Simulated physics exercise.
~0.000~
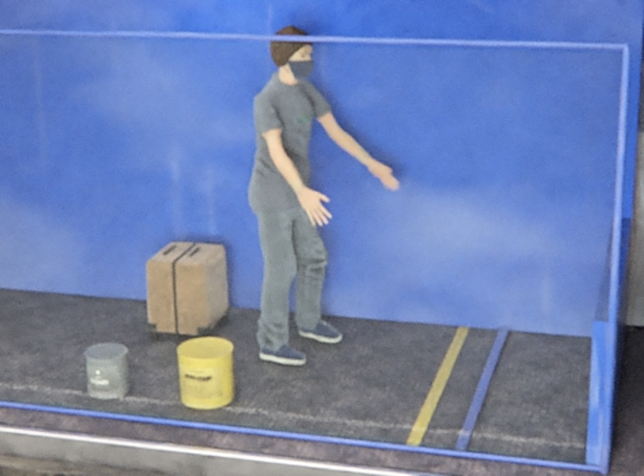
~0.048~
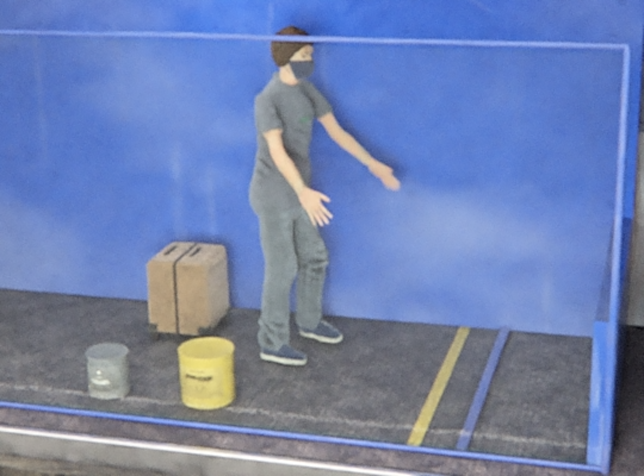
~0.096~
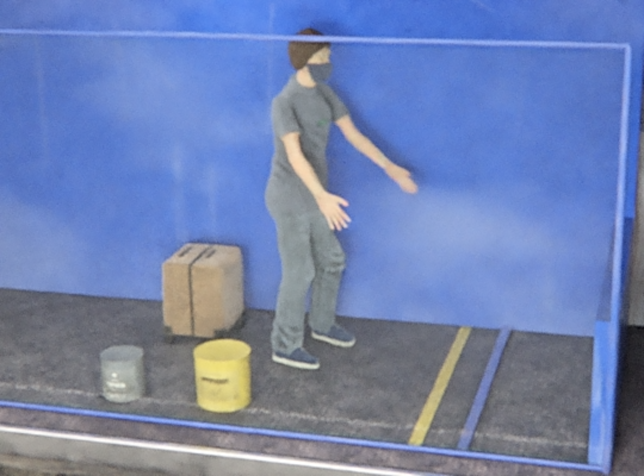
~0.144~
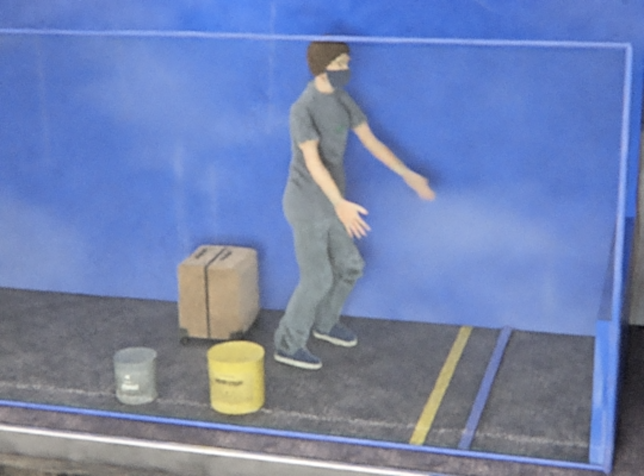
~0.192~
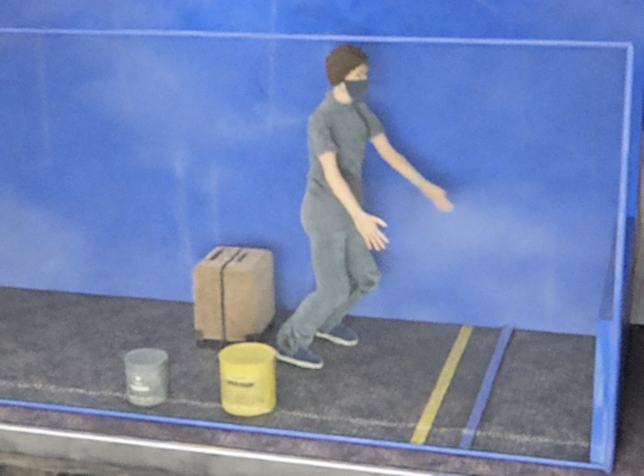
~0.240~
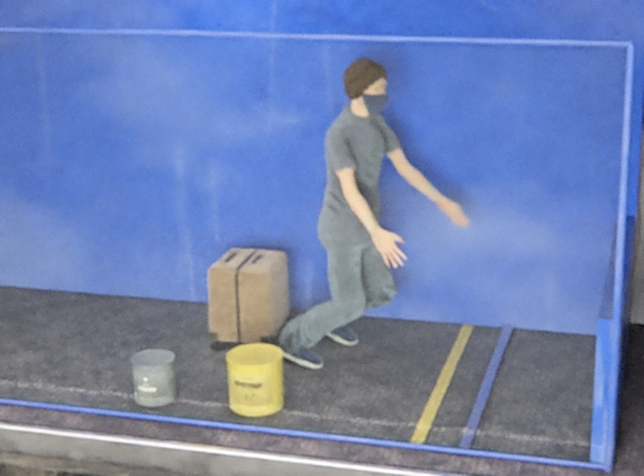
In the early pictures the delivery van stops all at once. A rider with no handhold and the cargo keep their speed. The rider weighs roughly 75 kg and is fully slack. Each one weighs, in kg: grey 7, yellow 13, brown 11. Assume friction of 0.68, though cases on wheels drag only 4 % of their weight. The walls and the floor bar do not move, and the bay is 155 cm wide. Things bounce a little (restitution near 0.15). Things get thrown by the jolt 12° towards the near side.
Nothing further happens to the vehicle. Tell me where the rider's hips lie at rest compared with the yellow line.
They lie beyond the yellow line.
After 0.40 s the rider's hips are 22 cm short of the yellow line, near (409, 287) in the last picture's view.
After 0.65 s the rider's hips are 13 cm past the yellow line, near (477, 308) in the last picture's view; the brown wheeled case 69 cm short of the yellow line, tilted 0°.
After 1.05 s the rider's hips are 30 cm past the yellow line, near (506, 343) in the last picture's view.
By 1.5 s, grey bucket stops short of the yellow line; yellow bucket stops short of the yellow line; rider's hips cross the yellow line; rider's head crosses the yellow line.
